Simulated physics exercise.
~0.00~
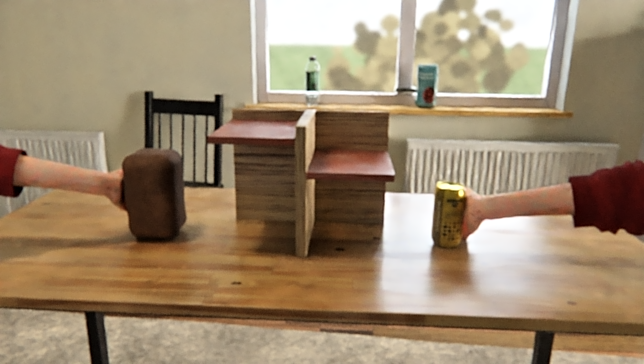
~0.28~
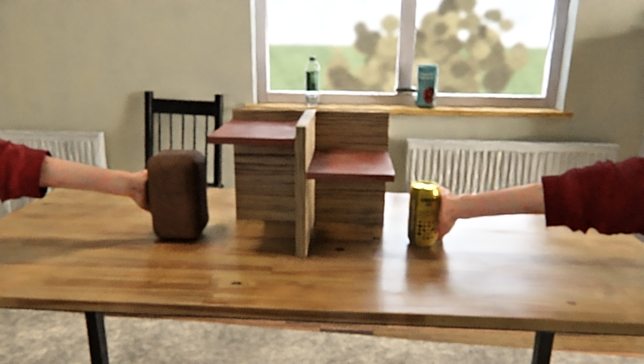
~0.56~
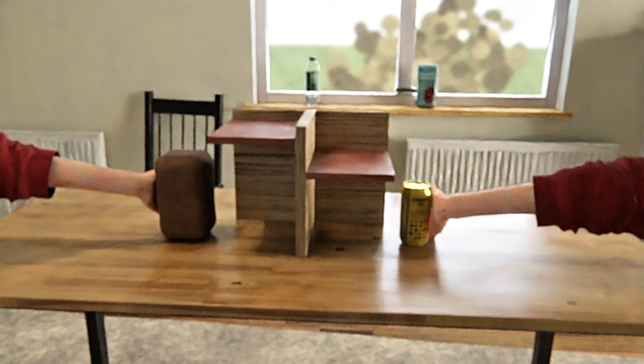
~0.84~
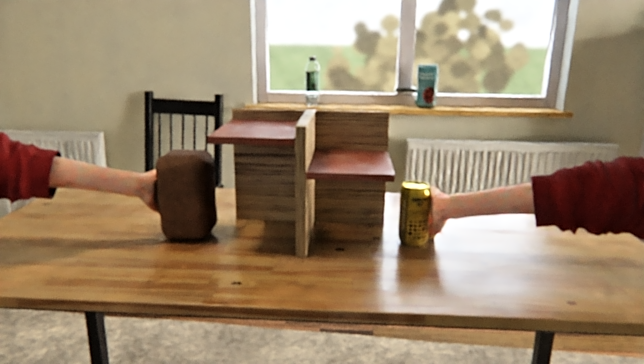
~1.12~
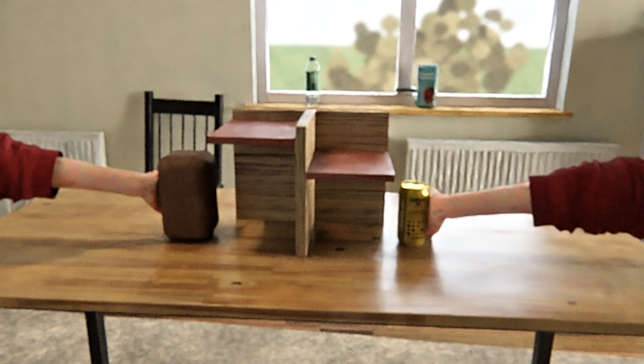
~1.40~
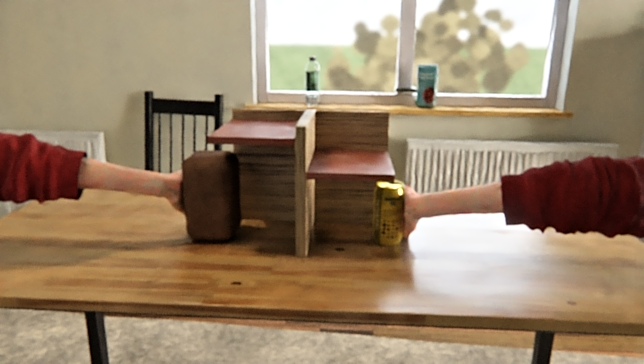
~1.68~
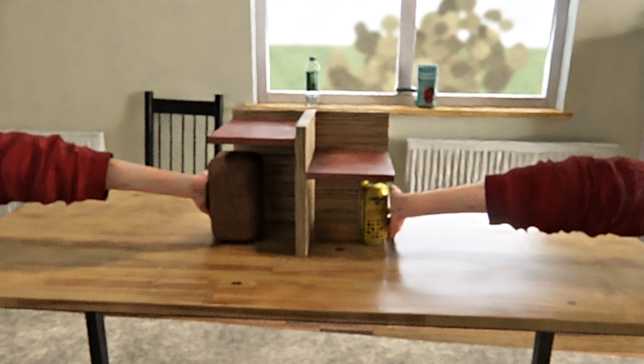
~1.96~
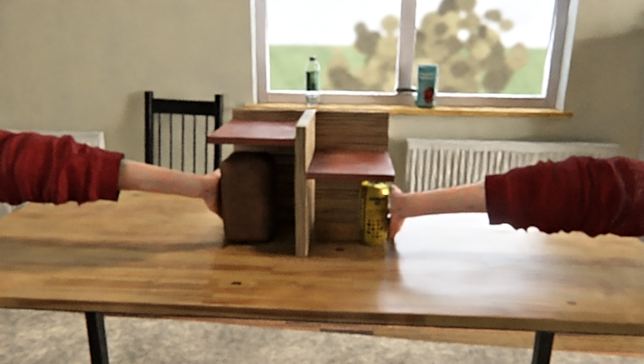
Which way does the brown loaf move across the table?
The loaf moves to the right, toward the shelf in the middle of the table.
